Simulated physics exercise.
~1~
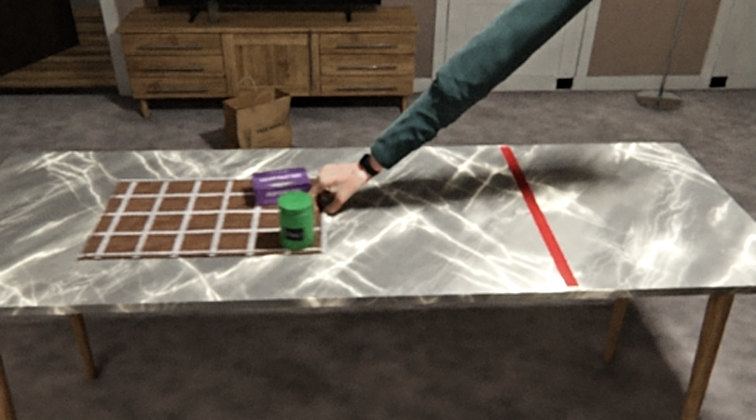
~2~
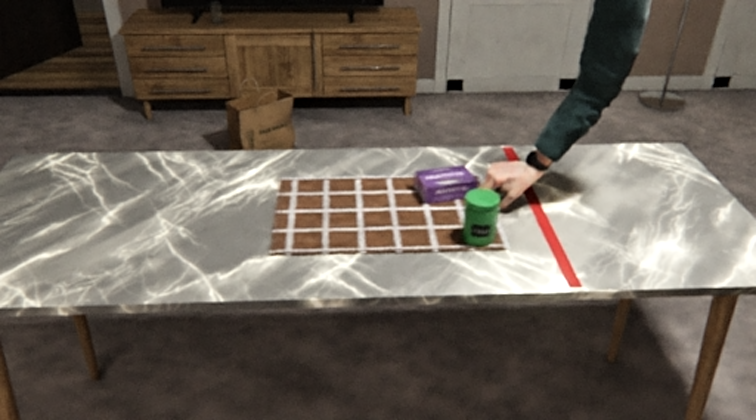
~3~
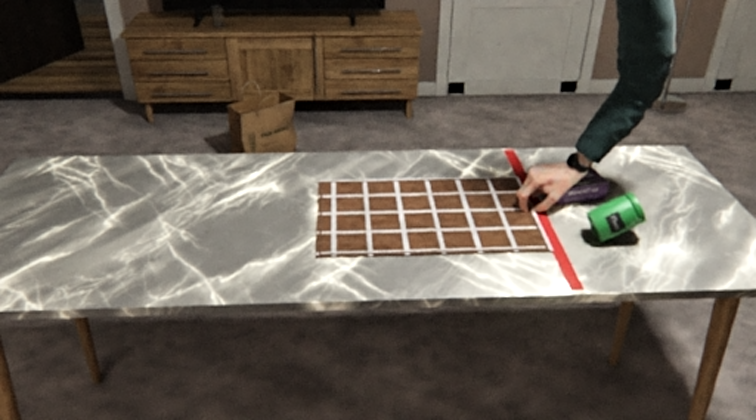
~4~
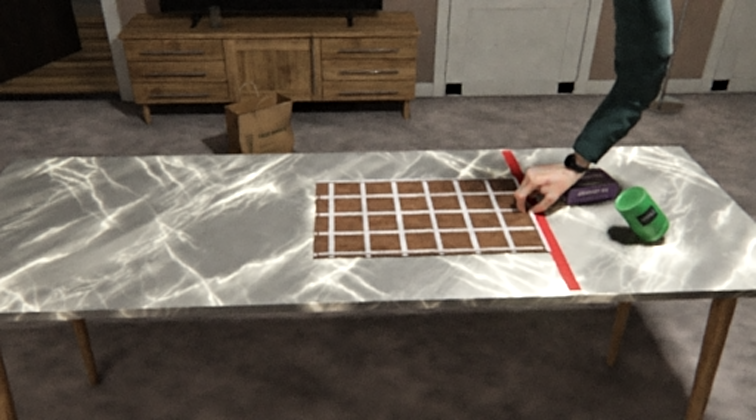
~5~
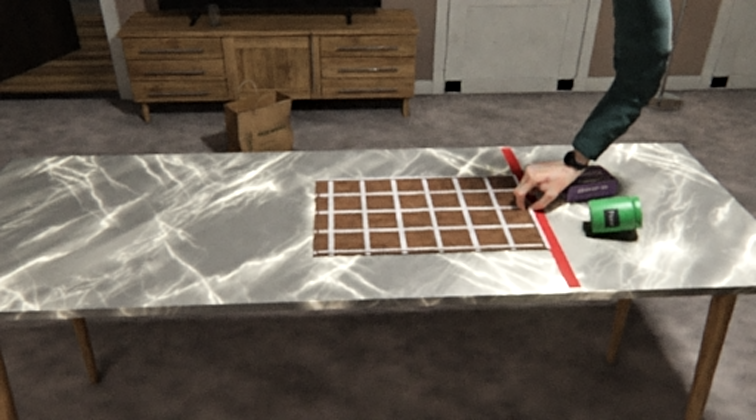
At first, a green jar stands upright beside a purple packet near the right end of a brown and white checked cloth on a marbled table, with a hand at the cloth's edge. The hand draws the cloth to the right toward a strip of red tape, and both items ride along on it. At the tape the cloth stops, but the packet and the jar carry on past its edge, the jar toppling onto its side. The jar tumbles farther right, tipping upside down, then rolls back slightly. It ends lying on its side beyond the tape, near the packet, while the hand stays at the cloth's edge.
